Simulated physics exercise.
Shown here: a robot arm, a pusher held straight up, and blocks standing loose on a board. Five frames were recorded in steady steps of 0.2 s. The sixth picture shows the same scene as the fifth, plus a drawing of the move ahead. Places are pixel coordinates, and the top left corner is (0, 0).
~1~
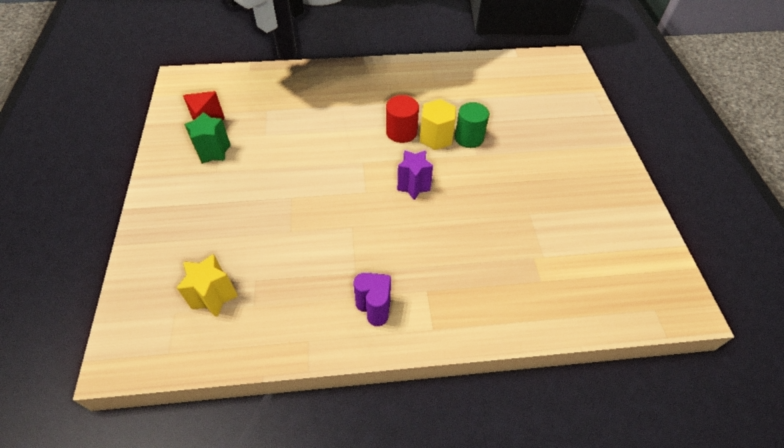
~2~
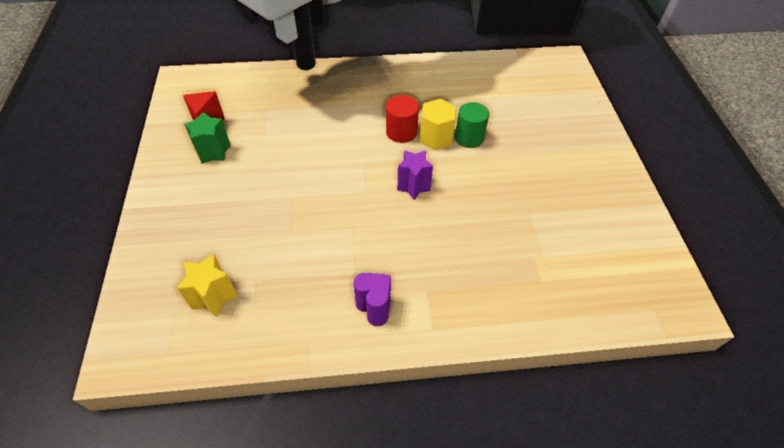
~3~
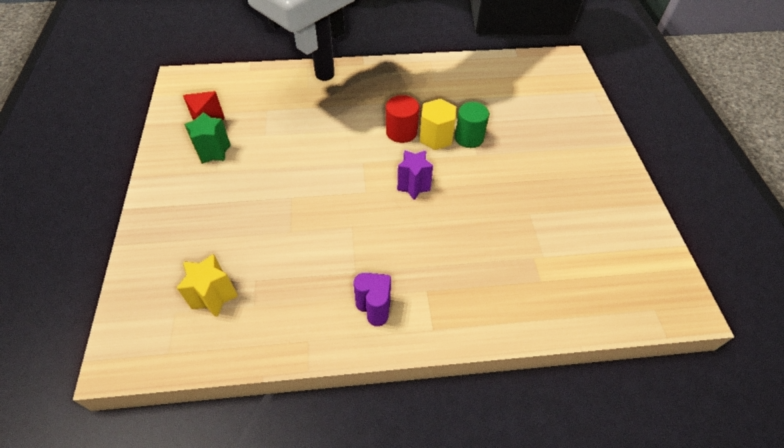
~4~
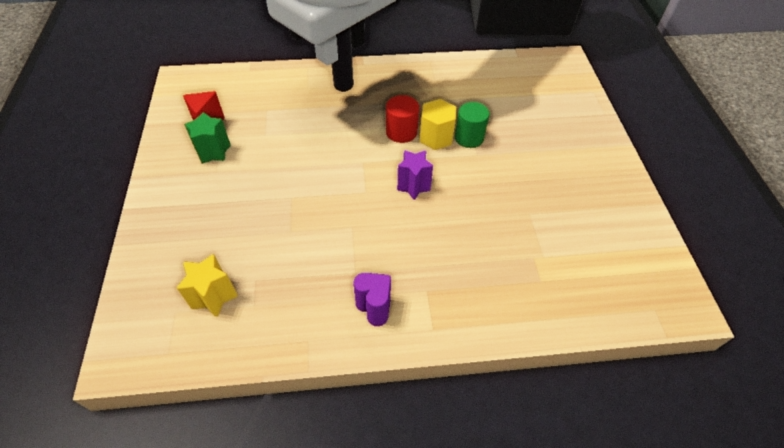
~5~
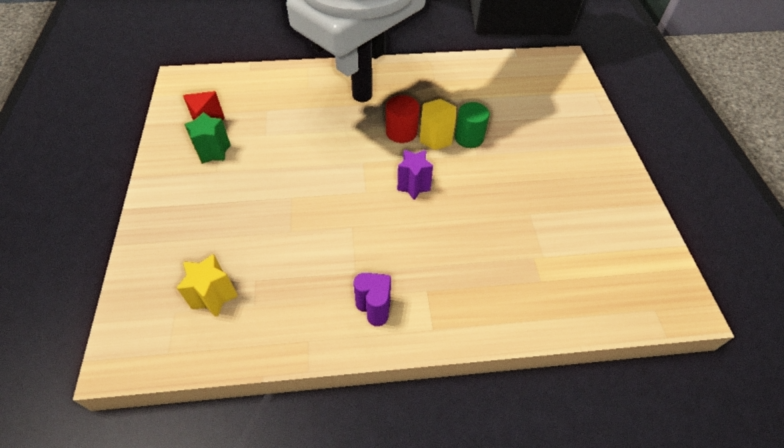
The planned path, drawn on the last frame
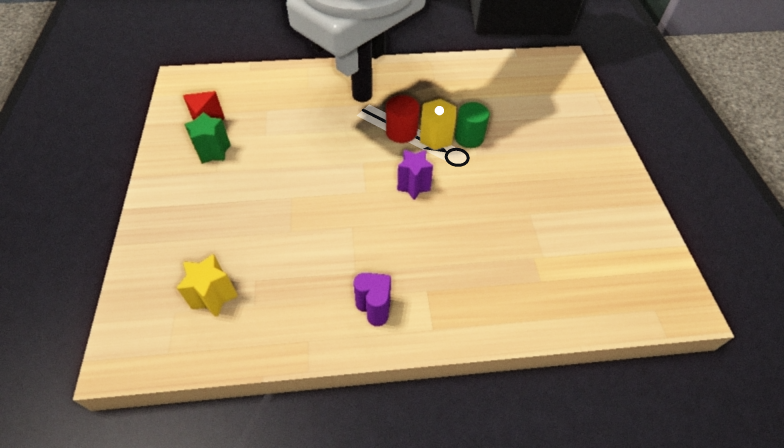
A robot arm with a dark upright pusher enters at the top and glides right and slightly toward the viewer, its shadow sweeping over motionless blocks. The fixed view looks down on a pale wooden board on a dark surface. Red, yellow and green blocks line up above a purple star, with red and green blocks upper left, a yellow star lower left and a purple heart near the bottom.
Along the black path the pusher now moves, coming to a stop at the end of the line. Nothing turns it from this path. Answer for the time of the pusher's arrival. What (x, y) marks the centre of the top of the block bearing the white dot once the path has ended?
My prediction: (491, 134).
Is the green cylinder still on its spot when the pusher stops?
No.
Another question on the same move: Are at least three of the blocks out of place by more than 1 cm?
The answer is yes.
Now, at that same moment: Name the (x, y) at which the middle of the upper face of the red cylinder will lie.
At the end it should sit near (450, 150).
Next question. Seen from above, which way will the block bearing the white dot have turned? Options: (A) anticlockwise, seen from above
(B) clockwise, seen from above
Option A.
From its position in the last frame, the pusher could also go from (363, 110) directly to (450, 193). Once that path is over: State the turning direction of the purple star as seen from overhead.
Twists clockwise.
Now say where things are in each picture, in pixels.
Lower end of the pusher at (288, 55), tops of blocks, red cylinder at (403, 105), purple star at (416, 161), yellow hexagonal block at (439, 111), green cylinder at (474, 111), in the first frame.
Pusher at (306, 66), blocks as before, in the second frame.
Pusher at (325, 76), blocks as before, in the third frame.
Pusher at (344, 87), blocks as before, in the fourth frame.
Pusher at (362, 97), red cylinder at (403, 105), purple star at (416, 161), yellow hexagonal block at (439, 111), green cylinder at (474, 111), in the fifth frame.
The drawn path runs straight from (363, 110) to (457, 157); the dot is on the yellow hexagonal block.
What follows on the original path. One third of the way, pusher at (394, 113); red cylinder at (414, 113); yellow hexagonal block at (449, 114), turned 15° anticlockwise; green cylinder at (480, 111).
Two thirds of the way, pusher at (427, 129); red cylinder at (437, 135); yellow hexagonal block at (470, 127), turned 80° anticlockwise; green cylinder at (492, 110).
At the end, pusher at (459, 145); red cylinder at (450, 150); purple star not moved; yellow hexagonal block at (491, 134), turned 115° anticlockwise; green cylinder at (495, 110).
